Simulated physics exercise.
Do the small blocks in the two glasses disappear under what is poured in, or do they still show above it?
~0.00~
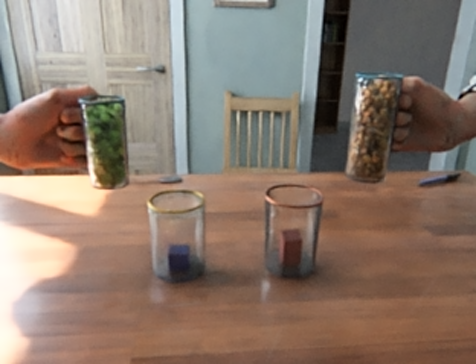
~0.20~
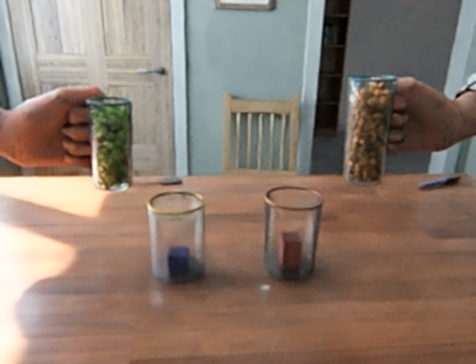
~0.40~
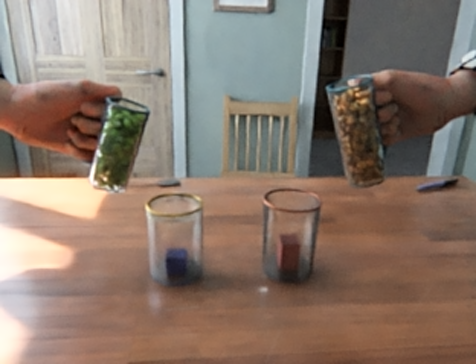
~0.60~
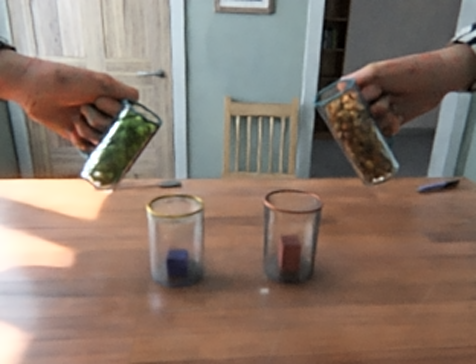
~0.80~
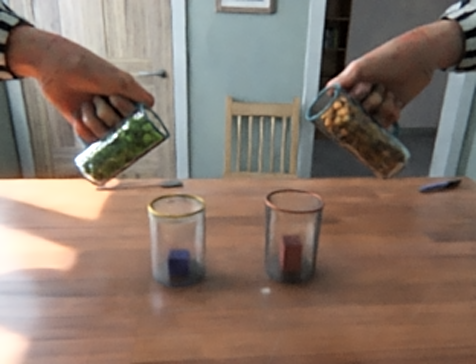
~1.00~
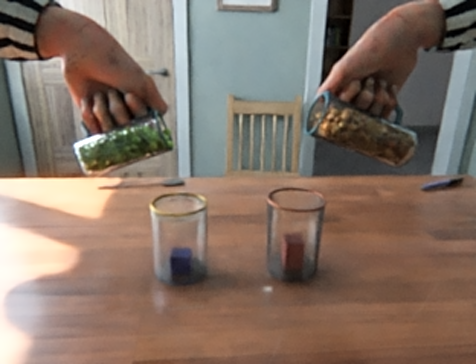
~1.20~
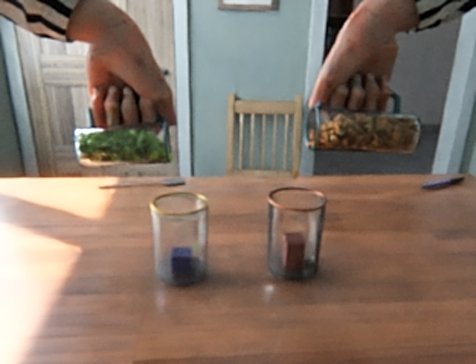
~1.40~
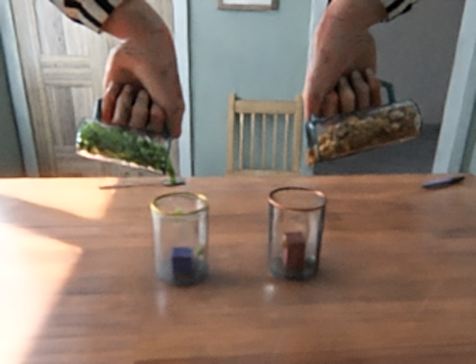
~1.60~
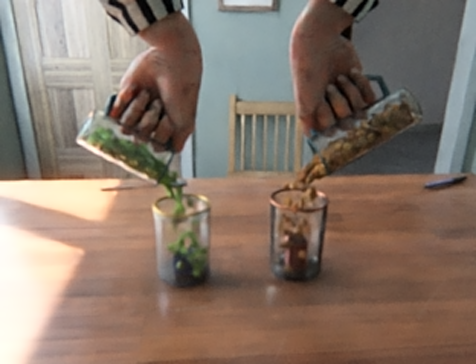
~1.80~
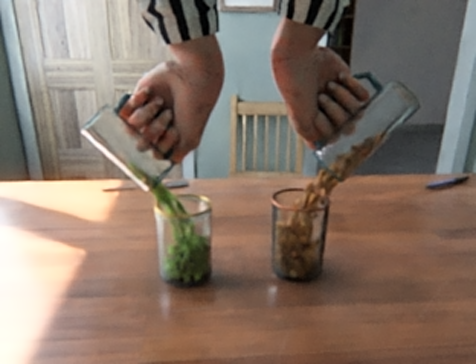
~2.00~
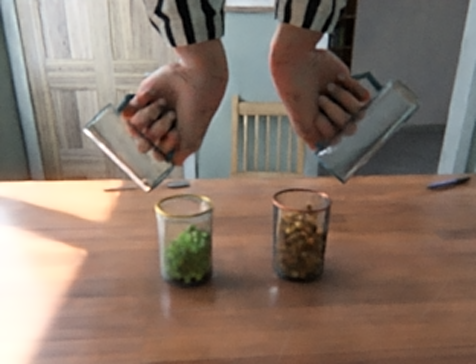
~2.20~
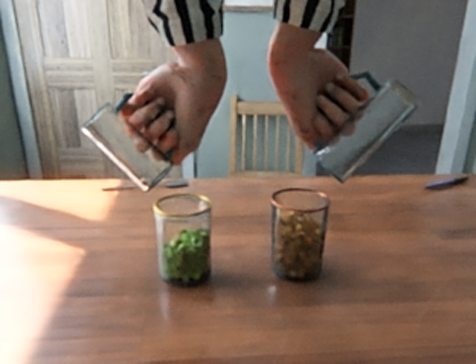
Both disappear. The blue block on the left ends up buried under the green bits, and the reddish block on the right ends up buried under the brown ones.
